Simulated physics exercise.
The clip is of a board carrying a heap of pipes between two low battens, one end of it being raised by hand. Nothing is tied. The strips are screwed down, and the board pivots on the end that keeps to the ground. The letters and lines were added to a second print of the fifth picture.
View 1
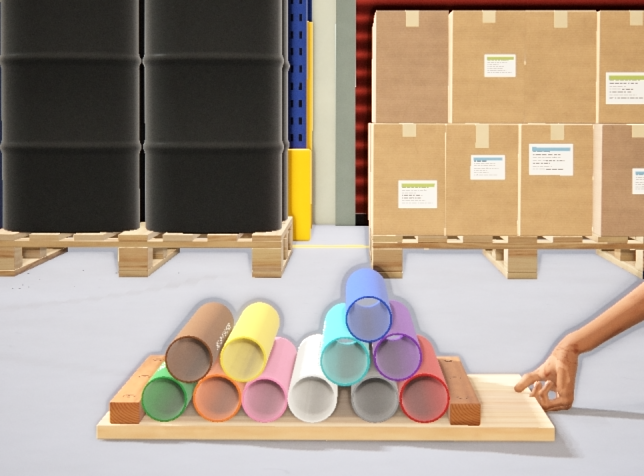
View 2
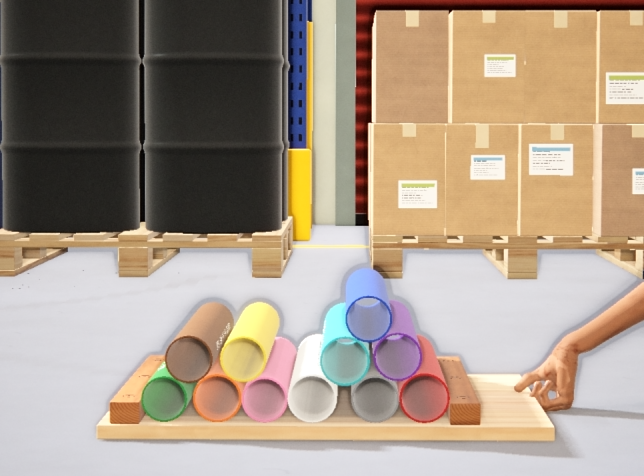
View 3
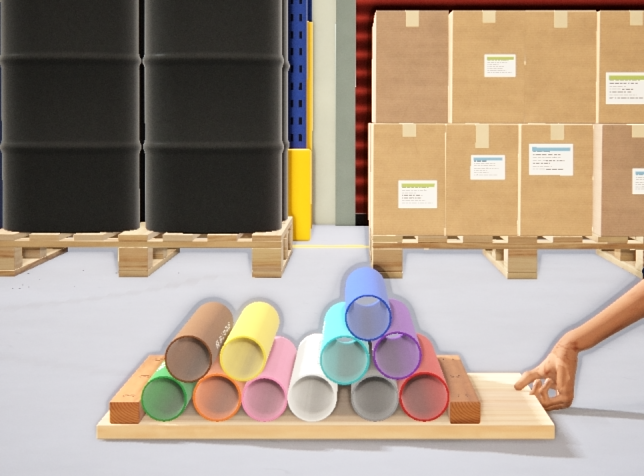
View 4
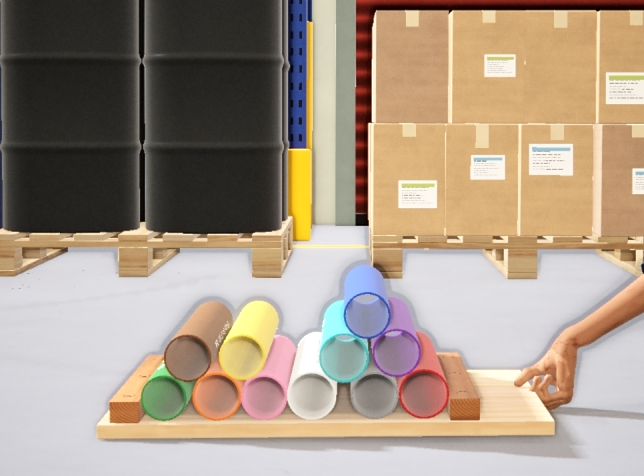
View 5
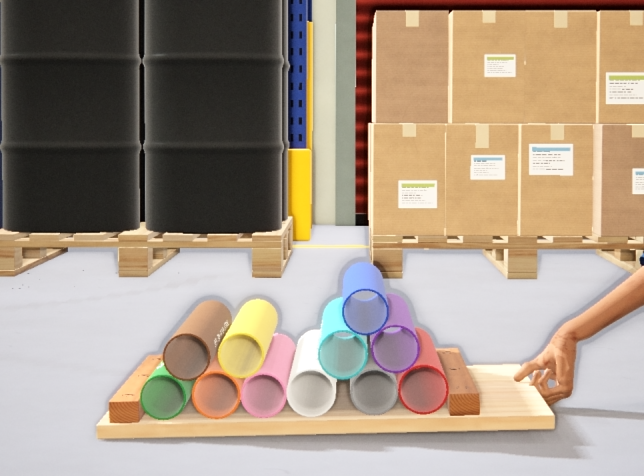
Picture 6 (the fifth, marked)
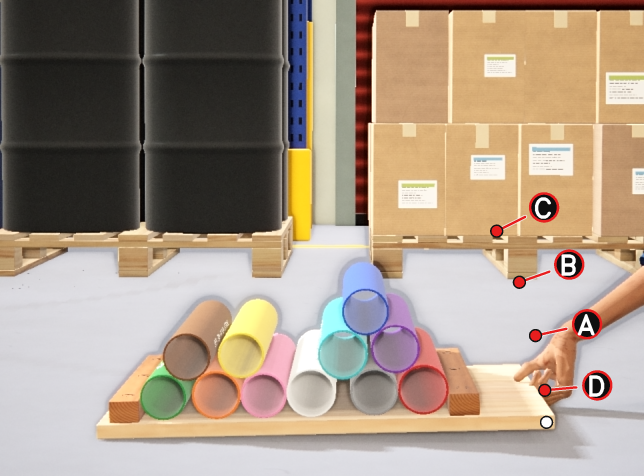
The clip shows a wooden board holding a stack of colourful pipes between two low wooden strips, in front of black drums and cardboard boxes, as a hand at the right slightly raises that end and the pipes barely shift.
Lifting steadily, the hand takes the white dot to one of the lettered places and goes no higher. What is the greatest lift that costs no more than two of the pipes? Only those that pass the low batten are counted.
Stop at B.
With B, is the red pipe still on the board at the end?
The red pipe: Yes.
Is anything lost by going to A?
No, at A.
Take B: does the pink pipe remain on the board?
Yes, with B.
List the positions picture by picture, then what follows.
Pink pipe (265, 400); white pipe (312, 398); grey pipe (375, 399), in the first picture.
Grey pipe (375, 399); red pipe (425, 398), in the second picture.
Board (328, 393); grey pipe (375, 398); red pipe (425, 396); blue pipe (368, 317), in the third picture.
Board (328, 391); green pipe (164, 398); orange pipe (217, 397), in the fourth picture.
Board (327, 388); green pipe (163, 397); orange pipe (216, 395), in the fifth picture.
On the marked copy, A at (536, 336); B at (519, 282); C at (497, 231); D at (545, 390); the white dot at (546, 422).
Taking B. A third of the way, board at 14°.
Two thirds of the way, board at 20°.
When it is over, board at 20°, none over the low batten.
As for the rest, A none over the low batten; C five over the low batten; D none over the low batten.
